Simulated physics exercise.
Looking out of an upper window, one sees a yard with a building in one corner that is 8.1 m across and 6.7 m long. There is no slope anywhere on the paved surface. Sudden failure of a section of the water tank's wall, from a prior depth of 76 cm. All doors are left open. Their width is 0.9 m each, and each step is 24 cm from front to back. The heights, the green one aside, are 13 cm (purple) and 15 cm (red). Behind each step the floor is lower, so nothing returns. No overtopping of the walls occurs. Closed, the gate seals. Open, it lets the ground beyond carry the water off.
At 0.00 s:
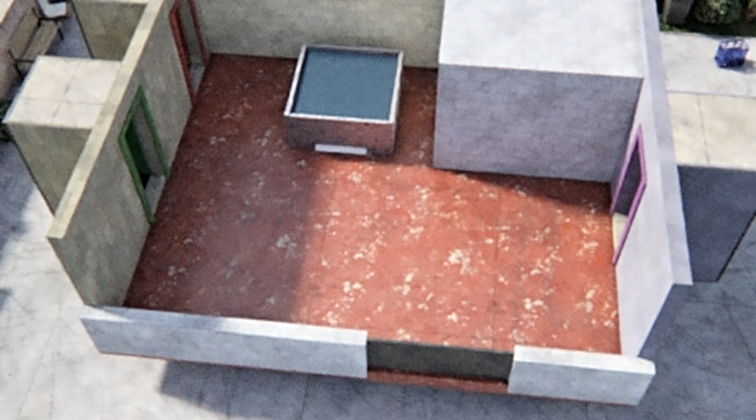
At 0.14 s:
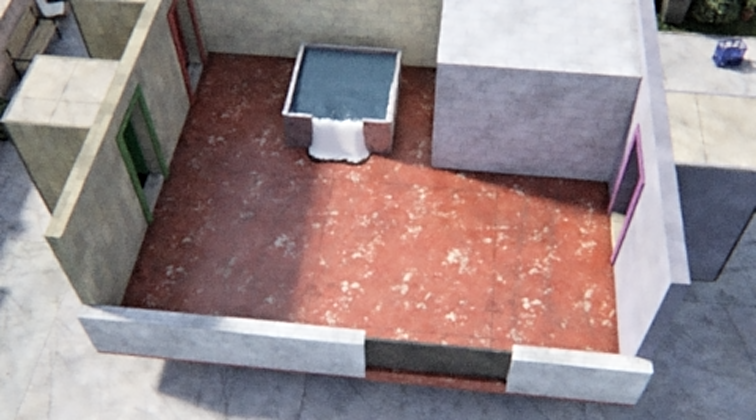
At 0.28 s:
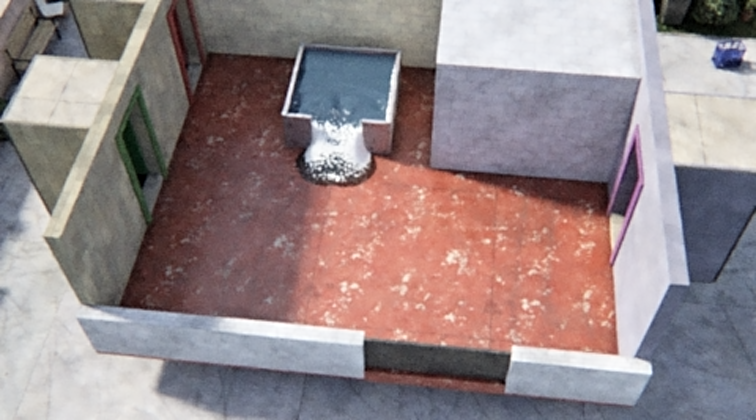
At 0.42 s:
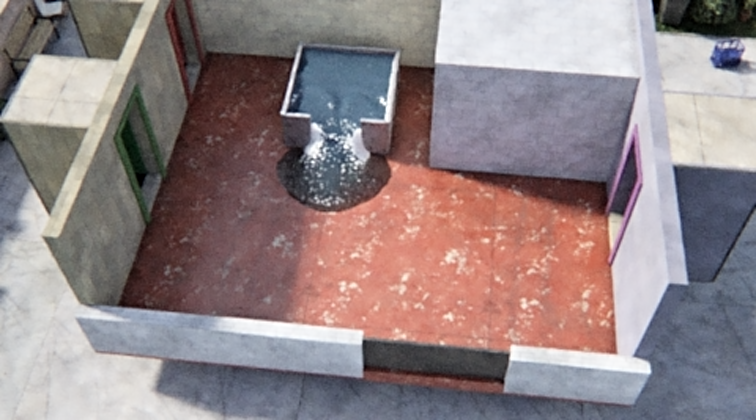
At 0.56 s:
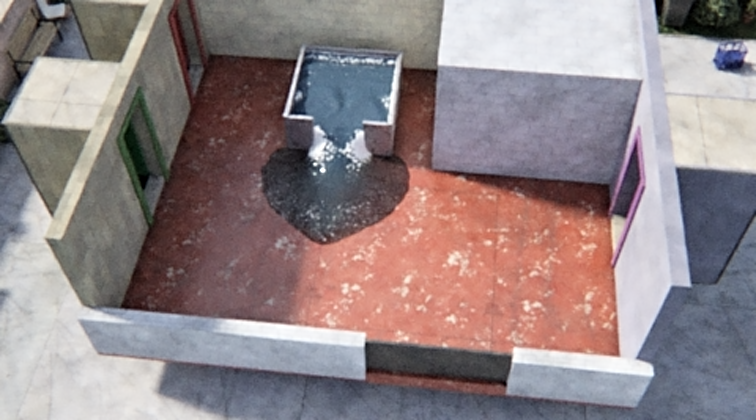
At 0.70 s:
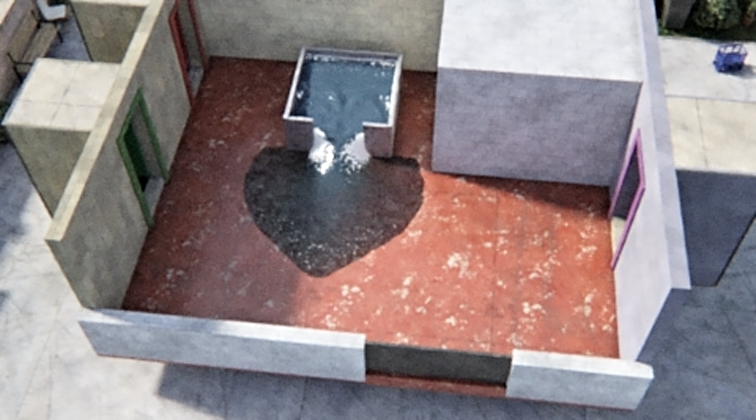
A walled yard's water tank opens at the front, and water pours out, spreading across the red floor.
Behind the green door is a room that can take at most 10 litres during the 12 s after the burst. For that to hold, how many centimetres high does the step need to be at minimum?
It would need to be around 5 cm high.
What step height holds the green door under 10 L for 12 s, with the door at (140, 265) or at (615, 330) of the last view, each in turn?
First place around 11.0 cm, second around 12.5 cm.
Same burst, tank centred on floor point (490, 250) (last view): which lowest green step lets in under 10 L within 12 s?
It should be around 7.0 cm high.
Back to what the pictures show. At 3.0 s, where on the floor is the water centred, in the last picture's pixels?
Centre of mass: About (330, 207) px.
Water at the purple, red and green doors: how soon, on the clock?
Purple 4.0 s; red 6.0 s; green 2.0 s.
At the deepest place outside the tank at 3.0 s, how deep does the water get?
About 30 cm at most.
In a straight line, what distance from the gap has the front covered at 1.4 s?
About 4.4 metres out.
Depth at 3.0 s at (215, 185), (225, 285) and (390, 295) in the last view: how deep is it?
Taking the spots in order: About 1, 3 and 3 centimetres.
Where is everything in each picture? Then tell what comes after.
In the first frame, still water, 76 cm deep, in the water tank at (346, 85); the green door at (147, 163) is dry.
In the second frame, the gap is at (339, 137), the front 0.3 m out at (317, 160); the back of the water tank holds 76 cm.
In the third frame, the front is at (315, 180), 0.8 m from the gap at (338, 139); 0.9 m2 of floor is wet, 76 cm left at the back.
In the fourth frame, the front is at (315, 206), 1.4 m from the gap at (337, 139); 2.1 m2 of floor is wet, 74 cm left at the back.
In the fifth frame, water pours out at (340, 141) and has run 2.1 m, to (318, 238); about 6 cm deep outside, 66 cm at the back.
In the sixth frame, the gap is at (339, 142), the front 2.7 m out at (312, 271); the back of the water tank holds 64 cm; 1.7 m in a straight line remain to the green door at (145, 166).
After 1.4 s water covers 35 % of the floor, deepest (40 cm) near (338, 158); it has not reached the green door.
After 3.0 s water covers 55 % of the floor, deepest (30 cm) near (123, 336); 3 cm at the green door, 0 litres in over its 18 cm step.
After 12.0 s water covers 100 % of the floor, deepest (10 cm) near (607, 305); 4 cm at the green door, 0 litres in over its 18 cm step.
At the green door as built, the water arrived by 2.1 s and peaked near 9 cm at 4.8 s.
With a step of 4.5 cm, 15 litres would have come in within the 12 s; with 6 cm, 6 litres. So under 10 litres takes about 5 cm.
